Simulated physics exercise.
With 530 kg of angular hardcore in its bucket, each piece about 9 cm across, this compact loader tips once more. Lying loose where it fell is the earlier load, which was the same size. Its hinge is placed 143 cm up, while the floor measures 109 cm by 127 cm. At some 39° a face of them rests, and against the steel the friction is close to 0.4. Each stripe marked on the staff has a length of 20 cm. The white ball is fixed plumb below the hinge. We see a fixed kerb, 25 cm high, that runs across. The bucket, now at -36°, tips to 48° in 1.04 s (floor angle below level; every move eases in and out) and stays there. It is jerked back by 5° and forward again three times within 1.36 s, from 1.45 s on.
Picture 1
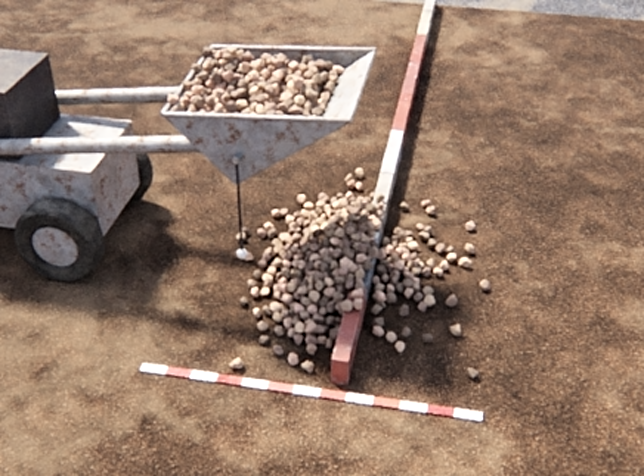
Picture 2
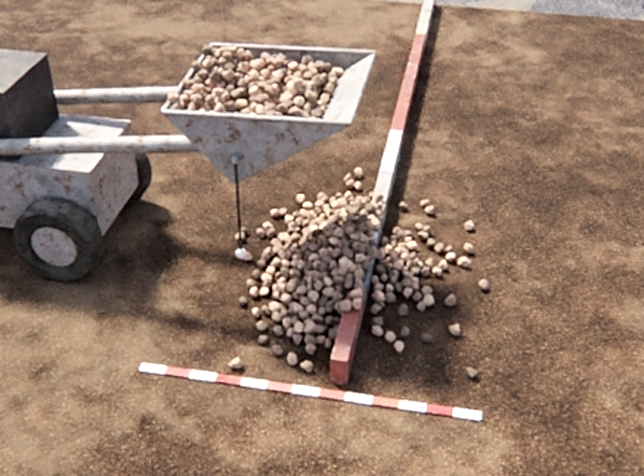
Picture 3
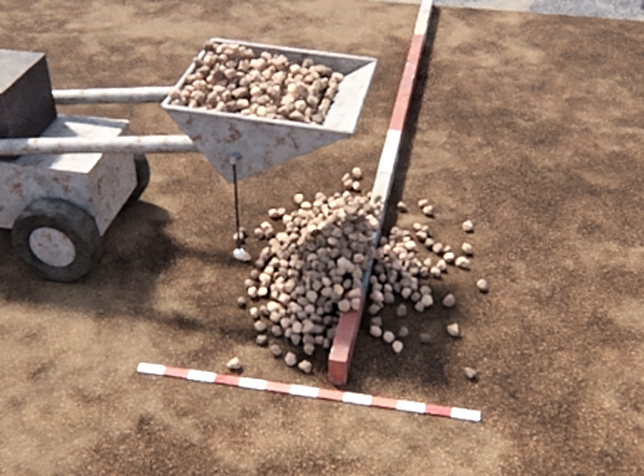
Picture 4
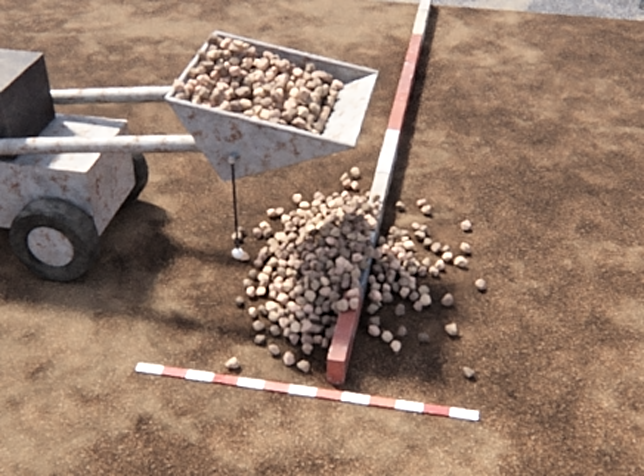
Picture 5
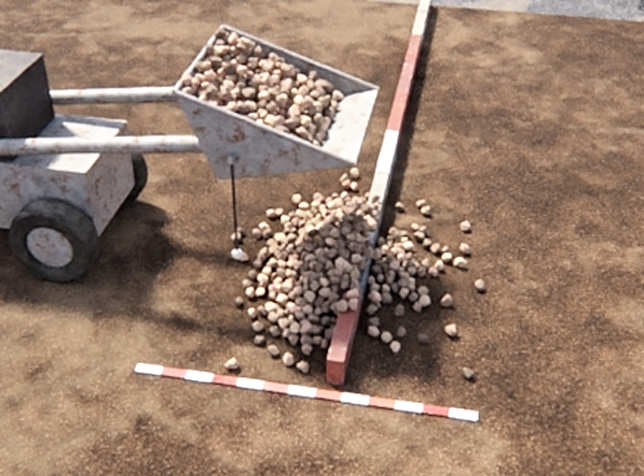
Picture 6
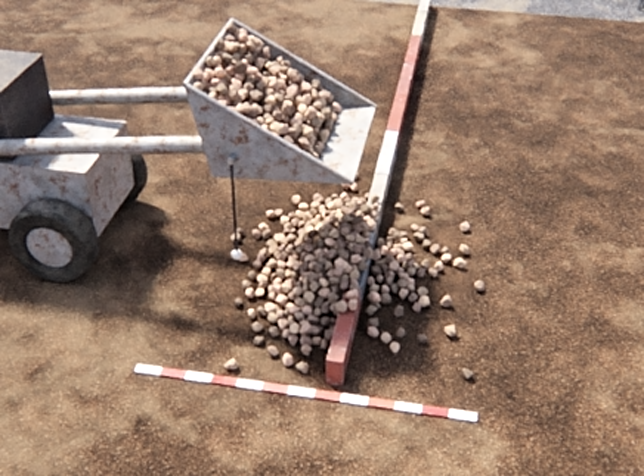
On bare brown ground, a small wheeled loader holds a bucket full of pale stones beside a loose heap lying across a red-and-white kerb, and the bucket gradually tilts, its back edge rising and its front lip lowering.
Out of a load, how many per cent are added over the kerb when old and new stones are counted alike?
Around 49 per cent.
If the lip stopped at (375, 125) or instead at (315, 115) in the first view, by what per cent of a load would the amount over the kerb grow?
Roughly 85 per cent, then 10 per cent.
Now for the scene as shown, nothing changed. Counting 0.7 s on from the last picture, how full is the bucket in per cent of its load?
Some 60 %, roughly, is held.
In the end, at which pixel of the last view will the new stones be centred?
Around (355, 257).
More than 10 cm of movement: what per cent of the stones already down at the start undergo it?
Close to 10 per cent.
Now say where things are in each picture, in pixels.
In the first frame, lip at (351, 121), floor tilted -36°, highest stones at (241, 61). The earlier load is highest near (357, 228), 42 cm above ground level, 87 % on this side of the kerb, 13 % over the kerb.
In the second frame, the bucket is at -34°, its lip at (351, 124); the top of the load is at (220, 59).
In the third frame, lip at (353, 133), floor tilted -30°, highest stones at (218, 57).
In the fourth frame, the bucket is at -23°, its lip at (354, 147); the top of the load is at (220, 48).
In the fifth frame, the bucket is at -14°, its lip at (355, 164); the top of the load is at (228, 44).
In the sixth frame, lip at (353, 183), floor tilted -4°, highest stones at (232, 40).
Then, 0.3 s after the last picture the floor is at 35°; in per cent of one load, 100 in the bucket, 87 on this side of the kerb, 13 over the kerb; the foremost stones are at (460, 283).
Then, 0.7 s after the last picture the floor is at 48°; in per cent of one load, 62 in the bucket, 124 on this side of the kerb, 14 over the kerb; the foremost stones are at (460, 283).
Then, 2.8 s after the last picture the floor is at 48°; in per cent of one load, 0 in the bucket, 138 on this side of the kerb, 62 over the kerb; the foremost stones are at (531, 304).
Then, 5.7 s after the last picture the floor is at 48°; in per cent of one load, 0 in the bucket, 138 on this side of the kerb, 62 over the kerb; the foremost stones are at (531, 304). Net gain over the kerb, 49.
